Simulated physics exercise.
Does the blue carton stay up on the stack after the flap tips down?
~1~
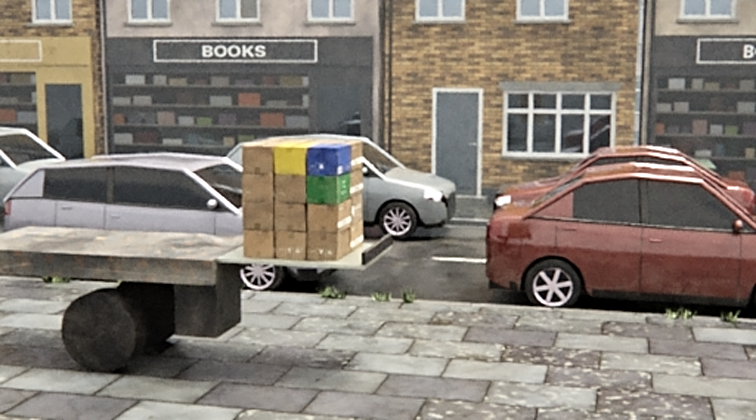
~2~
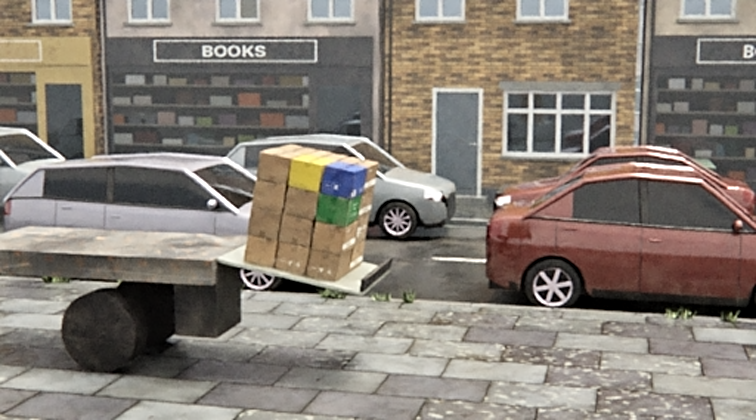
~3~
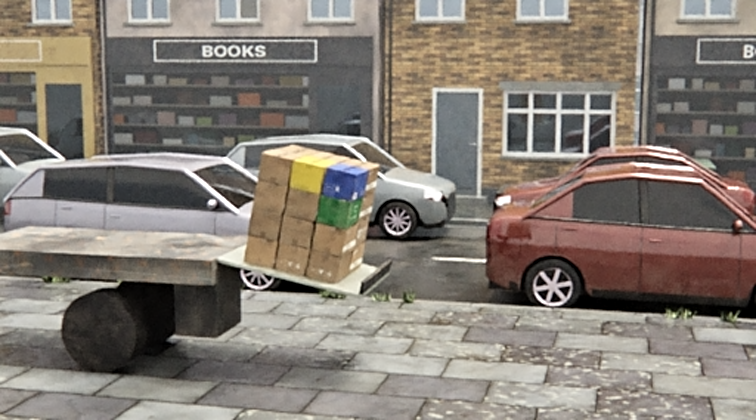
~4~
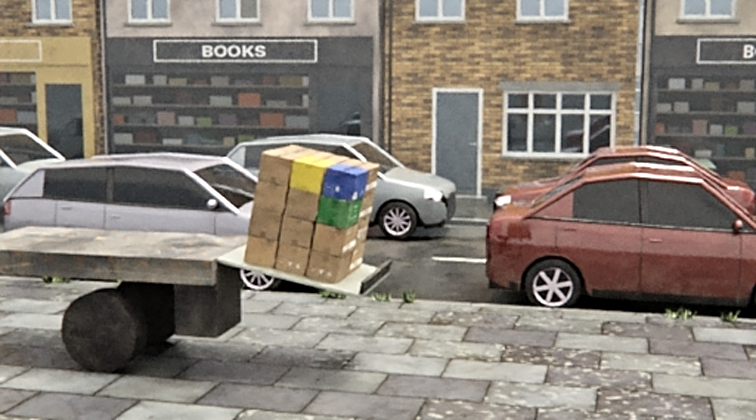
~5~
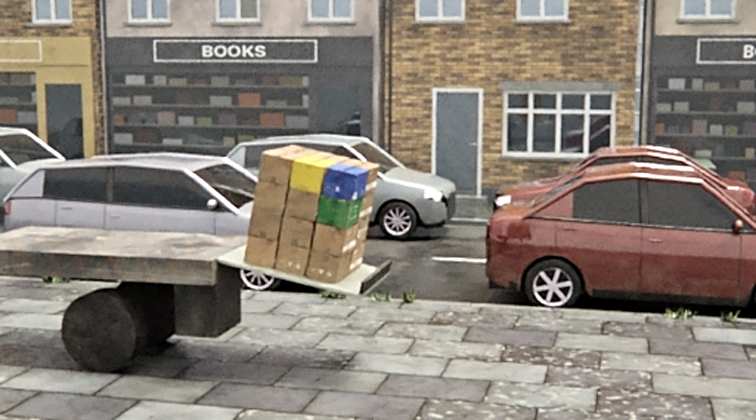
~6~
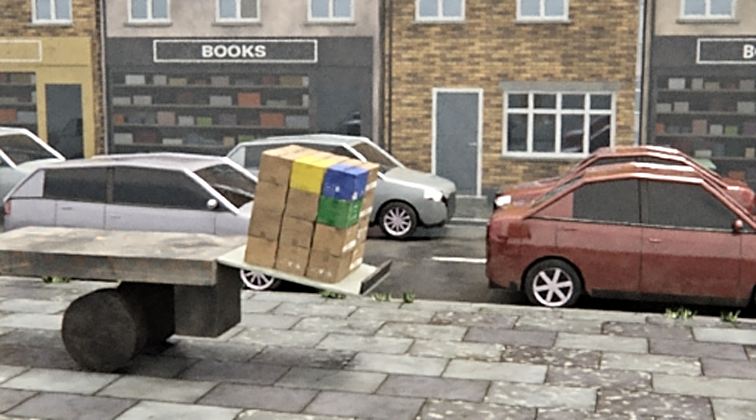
Yes, the blue carton is still at the top of the leaning stack at the end, above the green one.
